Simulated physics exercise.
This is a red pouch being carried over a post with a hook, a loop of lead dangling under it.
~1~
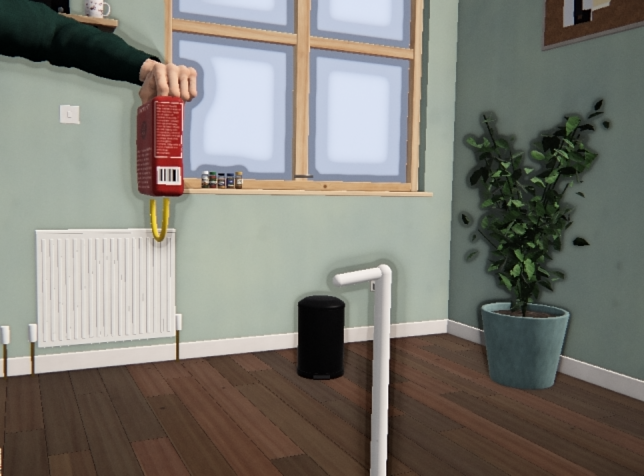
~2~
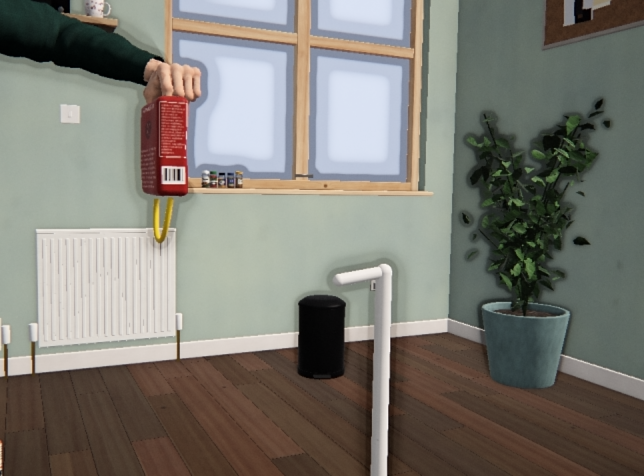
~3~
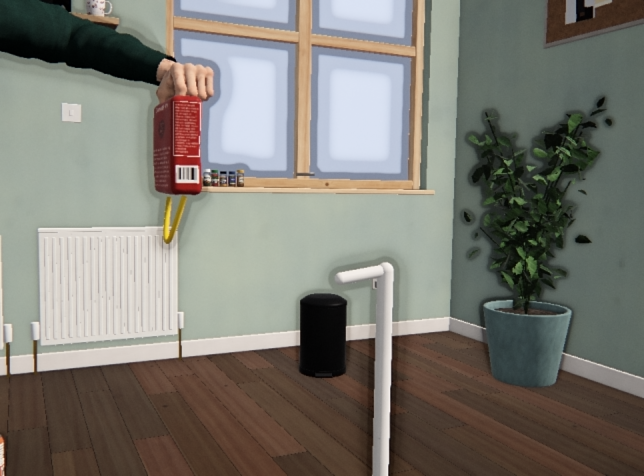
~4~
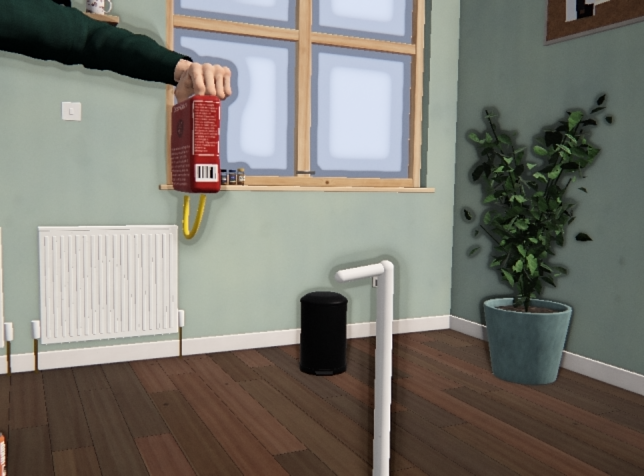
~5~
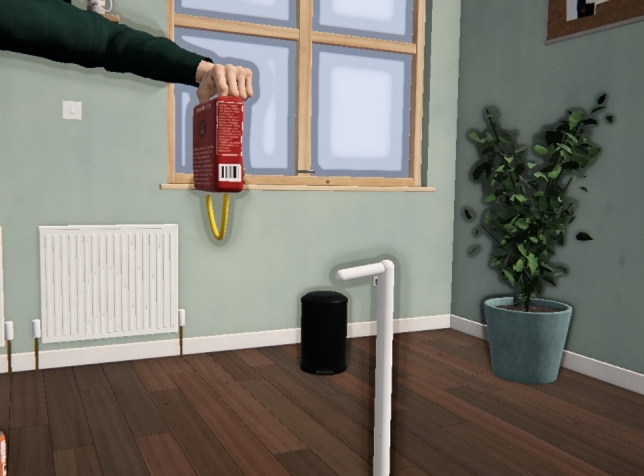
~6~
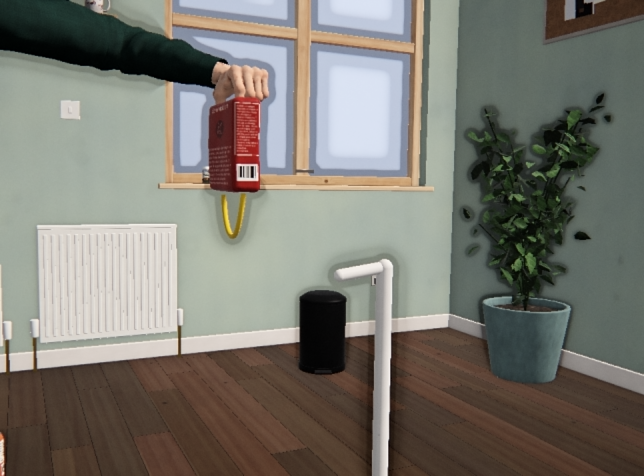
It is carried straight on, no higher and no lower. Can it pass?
Outcome: The red pouch passes clear.
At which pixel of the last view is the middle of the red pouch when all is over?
Near (521, 158).
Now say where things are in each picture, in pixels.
In the first frame, red pouch (159, 149); hook tip (339, 281).
In the second frame, red pouch (163, 148); bottom of the loop (160, 241).
In the third frame, red pouch (176, 147).
In the fourth frame, red pouch (195, 147); bottom of the loop (189, 237).
In the fifth frame, red pouch (216, 147).
In the sixth frame, red pouch (233, 147); bottom of the loop (233, 236); hook tip (340, 276); hook points towards it, loop hangs above the hook.
Then, 0.52 s past the final frame, pouch nearing the post near (306, 150).
Then, 1.32 s past the final frame, pouch over the post near (406, 153).
Then, 2.16 s past the final frame, pouch past the post near (496, 157).
When it is over, pouch past the post near (521, 158). The red pouch goes by freely.
